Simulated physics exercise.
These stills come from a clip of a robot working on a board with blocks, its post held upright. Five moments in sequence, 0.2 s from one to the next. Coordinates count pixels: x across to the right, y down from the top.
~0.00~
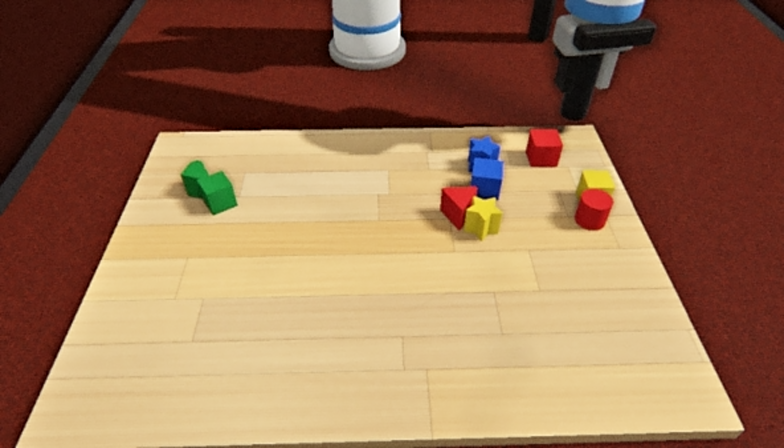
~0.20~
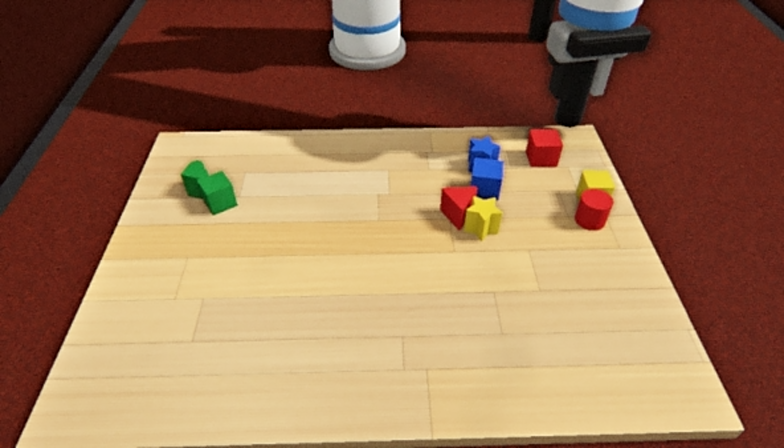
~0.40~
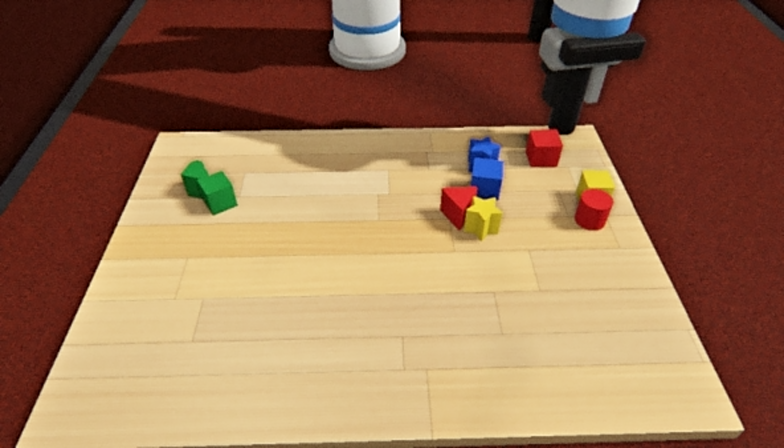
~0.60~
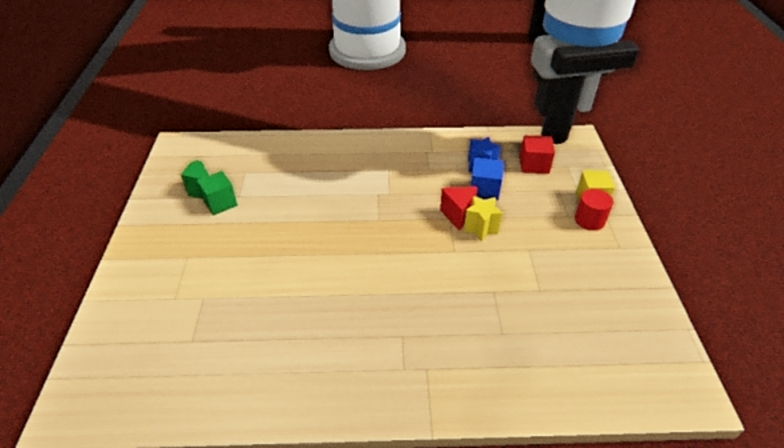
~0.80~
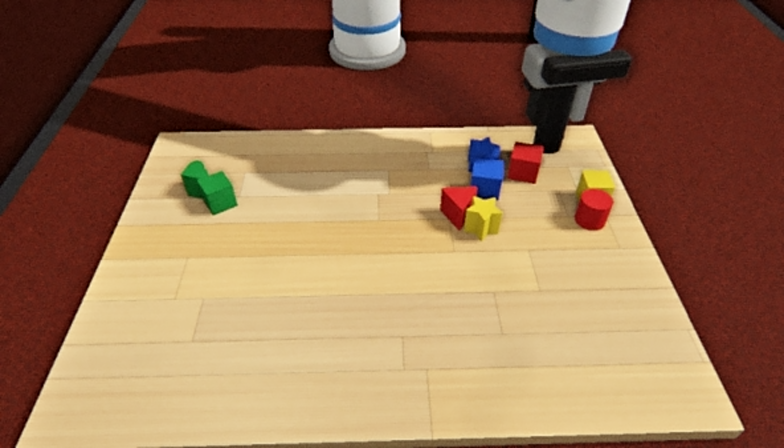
Robot arm with a black post moving in from the board's far edge, nudging a red block slightly left and toward the viewer.
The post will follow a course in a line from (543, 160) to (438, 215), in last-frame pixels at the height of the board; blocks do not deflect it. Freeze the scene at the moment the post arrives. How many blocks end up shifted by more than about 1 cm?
I'd say three or more blocks get shifted by more than about 1 cm.
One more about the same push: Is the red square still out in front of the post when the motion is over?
Answer: Yes.
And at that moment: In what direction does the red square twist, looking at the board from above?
Spin direction: Clockwise.
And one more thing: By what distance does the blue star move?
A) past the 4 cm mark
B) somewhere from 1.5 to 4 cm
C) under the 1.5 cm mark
Letter C.
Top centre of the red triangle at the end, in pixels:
Its top centre lands on (455, 209).
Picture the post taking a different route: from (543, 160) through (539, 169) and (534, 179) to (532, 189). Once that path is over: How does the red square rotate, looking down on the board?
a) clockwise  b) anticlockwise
Answer: A.
What follows on the original path. One third of the way, post (513, 164); blue square (466, 175), turned 35° anticlockwise; red square (492, 166), turned 50° clockwise.
Two thirds of the way, post (477, 182); red triangle (457, 200); blue square (422, 187), turned 25° anticlockwise; red square (451, 182), turned 60° clockwise.
At the end, post (439, 201); red triangle (455, 209), turned 25° anticlockwise; blue star not moved; blue square (377, 199), turned 15° anticlockwise; red square (409, 198), turned 70° clockwise.
